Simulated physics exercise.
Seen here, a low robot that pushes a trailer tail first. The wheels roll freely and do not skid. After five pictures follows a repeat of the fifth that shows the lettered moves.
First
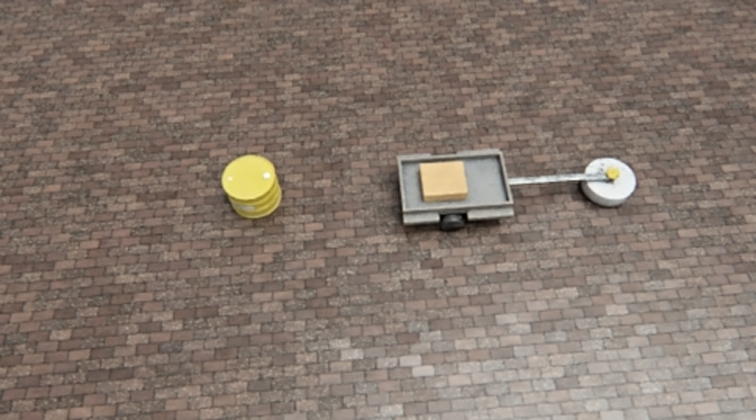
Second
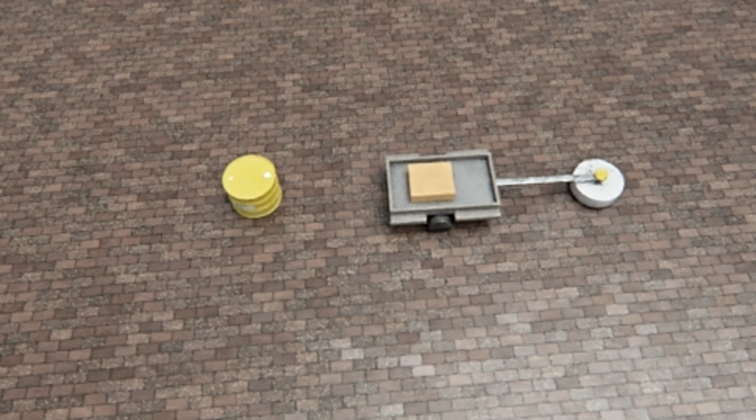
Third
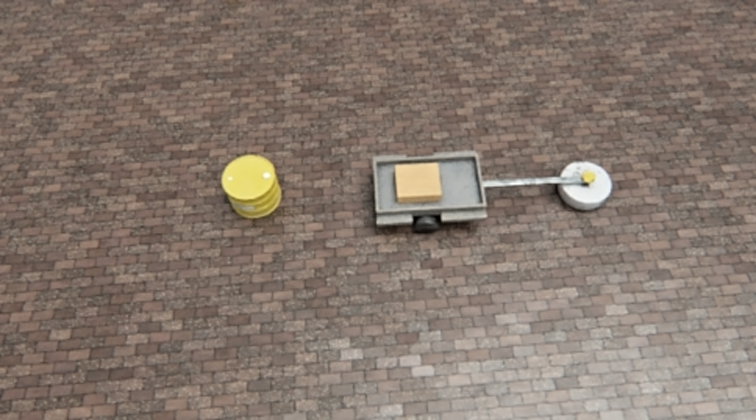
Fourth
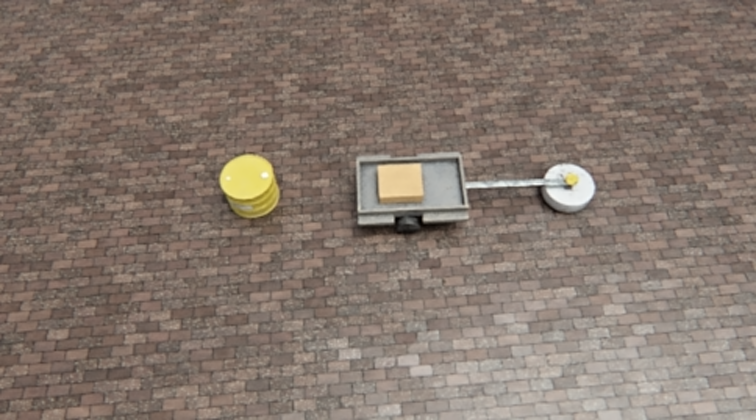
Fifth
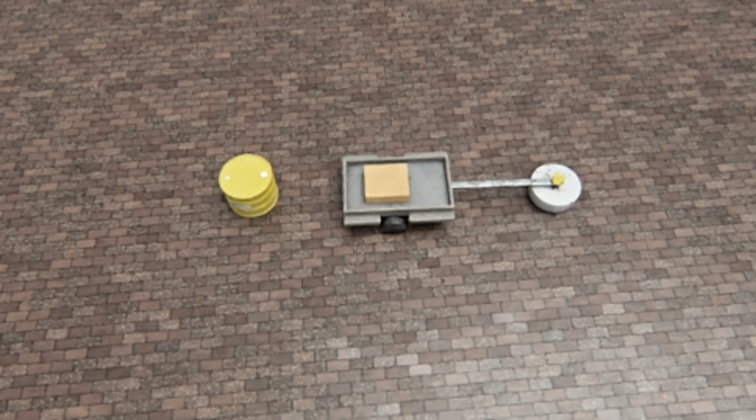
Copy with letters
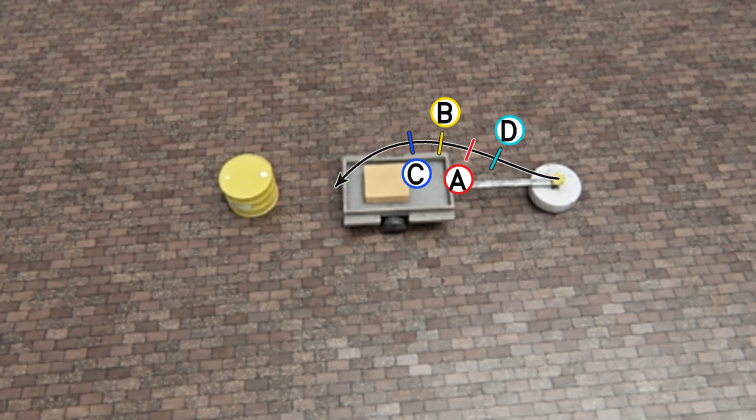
We see a low, round white robot pushing a grey cart tail first by a thin bar, moving it slowly leftward across a brick floor with a tan block aboard, while a yellow tub stands still at left.
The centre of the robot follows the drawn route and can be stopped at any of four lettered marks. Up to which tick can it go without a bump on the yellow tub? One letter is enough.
D.
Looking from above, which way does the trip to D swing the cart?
Anticlockwise.
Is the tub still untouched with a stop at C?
No.
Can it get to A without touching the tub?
For that mark, no.
On the marked copy, A at (470, 150); B at (441, 143); C at (411, 143); D at (496, 159); the route from (558, 179) via (435, 143) to (336, 186).
Following D. Soon after the start, robot (534, 182), cart (377, 187).
Later, robot (511, 173), cart (356, 189).
In the end, robot (494, 166), cart (341, 192); nothing has been touched.
As for the rest, A is too far, the tub has been hit; B is too far, the tub has been hit; C is too far, the tub has been hit.
